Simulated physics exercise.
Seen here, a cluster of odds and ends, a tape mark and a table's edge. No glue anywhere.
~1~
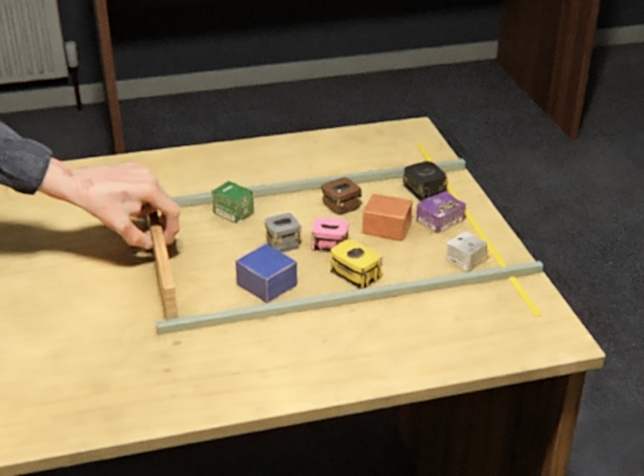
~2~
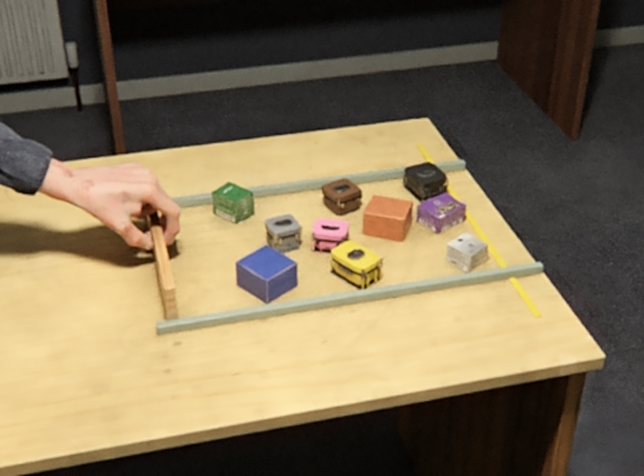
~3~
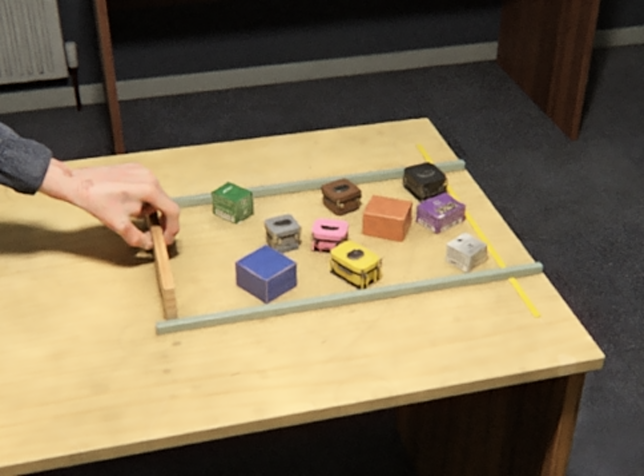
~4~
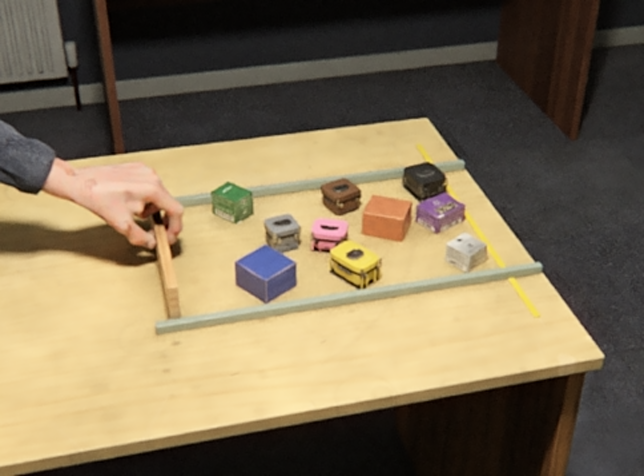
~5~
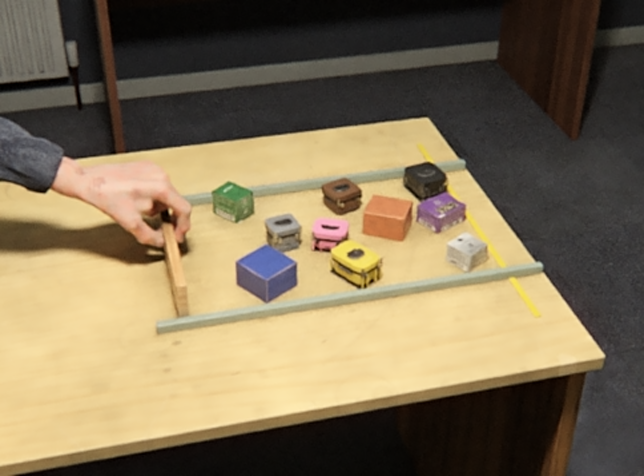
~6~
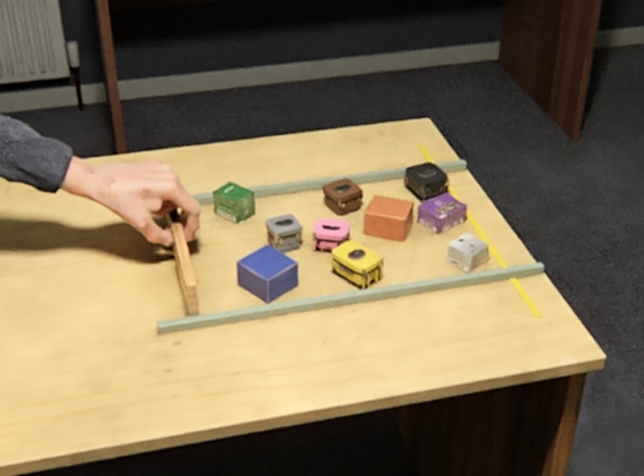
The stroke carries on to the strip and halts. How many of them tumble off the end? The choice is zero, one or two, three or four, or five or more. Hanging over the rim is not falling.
The number that fall off is five or more.
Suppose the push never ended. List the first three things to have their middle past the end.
Earliest first: The purple box, the white box, the black case.
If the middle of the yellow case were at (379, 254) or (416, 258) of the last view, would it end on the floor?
The yellow case tumbles off; goes over.
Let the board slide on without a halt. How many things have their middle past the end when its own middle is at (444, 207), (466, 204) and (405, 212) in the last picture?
Past the end: 3, 6 and 0.
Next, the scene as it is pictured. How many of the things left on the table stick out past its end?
Overhanging: 1.
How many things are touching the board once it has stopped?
The number is 4.
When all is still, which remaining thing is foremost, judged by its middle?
That is the blue block.
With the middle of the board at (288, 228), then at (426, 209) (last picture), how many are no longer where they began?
The counts are 5 and 10.
Early on, none off yet; black case at rest near (426, 182); purple box at rest near (442, 213); white box at rest near (468, 253).
A while later, none off yet; black case at rest near (426, 182); purple box moving near (451, 211); white box at rest near (468, 253).
Further along, none off yet; black case travelled about its own width near (470, 178); purple box travelled well along near (503, 201); white box travelled well along near (529, 247).
Finally, the number that fall off is five or more; lost, yellow case, brown case, orange block, white box, purple box and black case.
